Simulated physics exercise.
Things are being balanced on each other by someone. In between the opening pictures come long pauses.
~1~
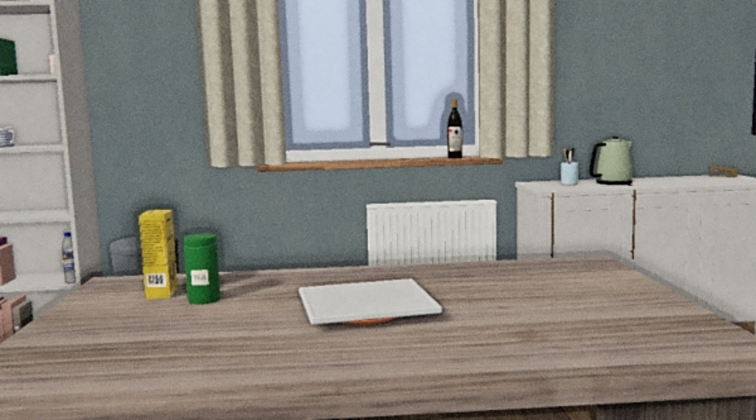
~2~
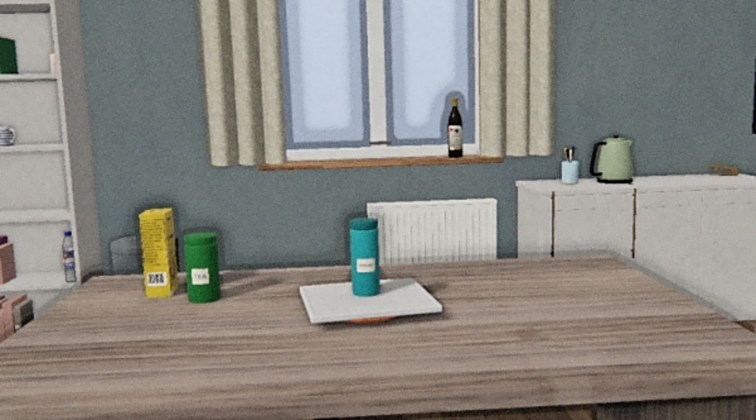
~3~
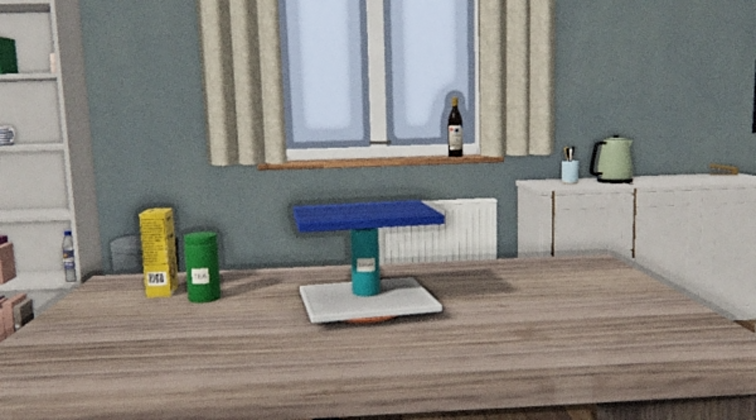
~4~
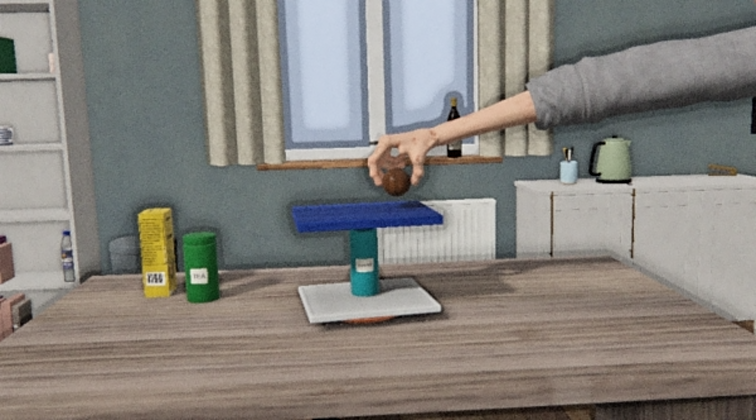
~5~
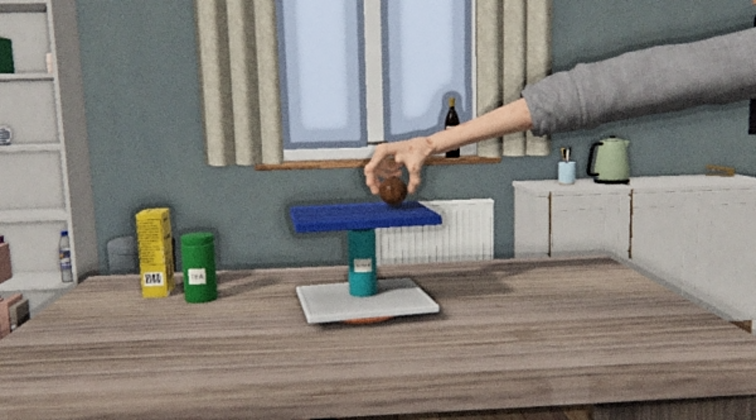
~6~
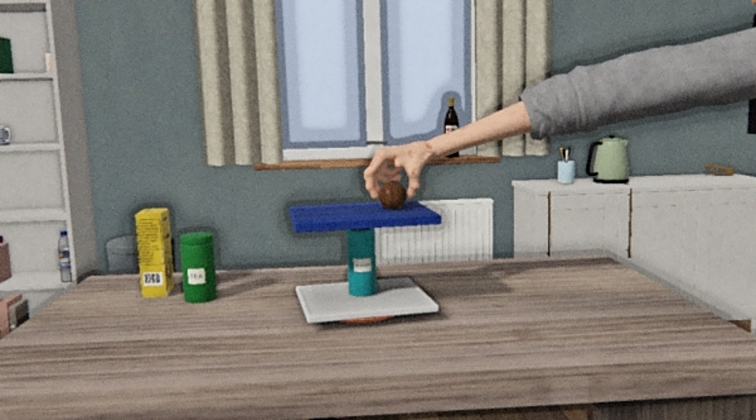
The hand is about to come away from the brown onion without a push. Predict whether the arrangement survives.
Prediction: It survives.
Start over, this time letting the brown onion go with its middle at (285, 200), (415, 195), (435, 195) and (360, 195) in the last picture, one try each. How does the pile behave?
Well, on the first go it tumbles down, on the second it stays steady, on the third it tumbles down, and on the fourth it stays steady.
Then, 0.20 s on from there, no change.
Then, 1.00 s on from there, brown onion resting near (393, 196).
In the end, all 7 unmoved. At the end, from the last picture's camera, brown onion near (394, 196). The pile stays up.
